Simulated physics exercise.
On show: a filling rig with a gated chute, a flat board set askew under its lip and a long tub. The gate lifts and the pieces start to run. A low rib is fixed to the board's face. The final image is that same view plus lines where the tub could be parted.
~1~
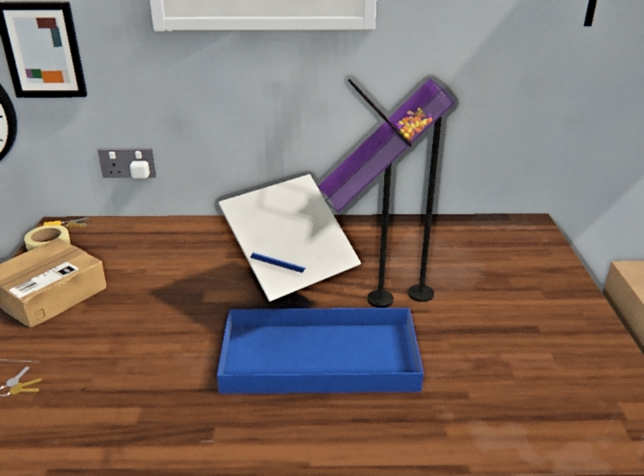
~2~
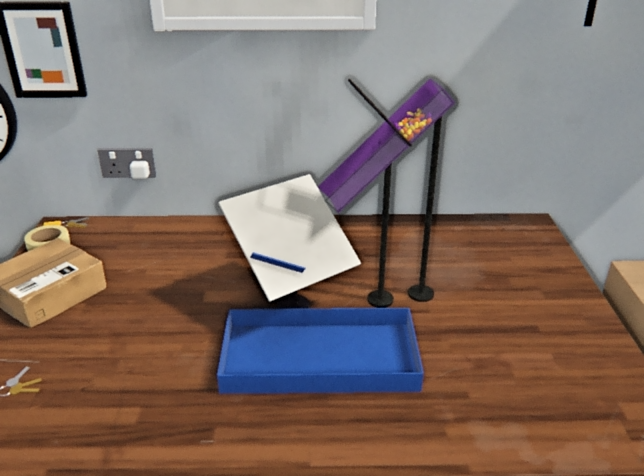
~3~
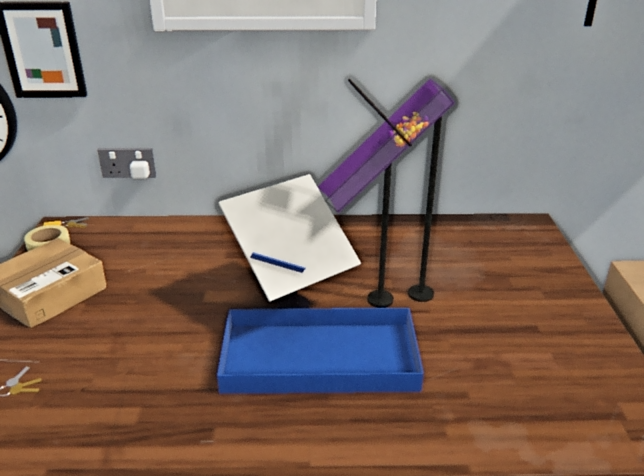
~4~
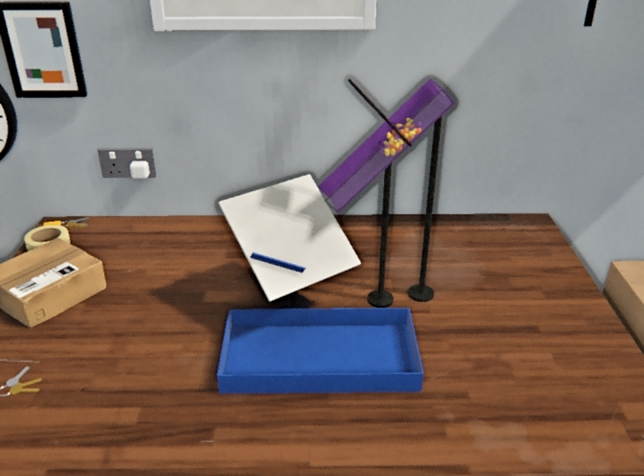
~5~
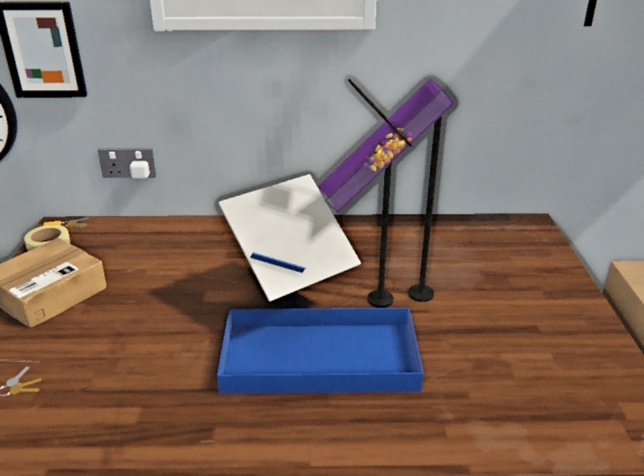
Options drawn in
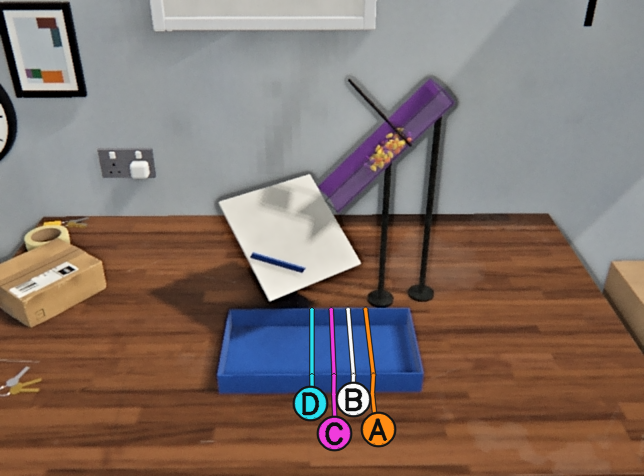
A small clump of orange and yellow jelly beans slides down and to the left inside a sloping purple chute on black stands, loosening and stretching out as it goes. Below the chute's lip sit a tilted white board with a dark blue rib and an empty blue tub, on a wooden desk with a cardboard box and tape at left. The camera stays still, looking slightly down toward a grey wall.
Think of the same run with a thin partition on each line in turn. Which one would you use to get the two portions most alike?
C beats the others.
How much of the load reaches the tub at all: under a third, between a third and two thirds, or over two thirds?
About that: Over two thirds.
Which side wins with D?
Right.
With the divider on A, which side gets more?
The left side.
On the marked copy, line A crosses the front rim at (373, 374); line B crosses the front rim at (353, 374); line C crosses the front rim at (334, 374); line D crosses the front rim at (311, 374).
Choosing A, of what is caught, all but a few on the left of the divider, only a few on the right.
Choosing B, of what is caught, all but a few on the left of the divider, a small share on the right.
Choosing C, of what is caught, close to a third on the left of the divider, close to two thirds on the right.
Choosing D, of what is caught, only a few on the left of the divider, all but a few on the right.
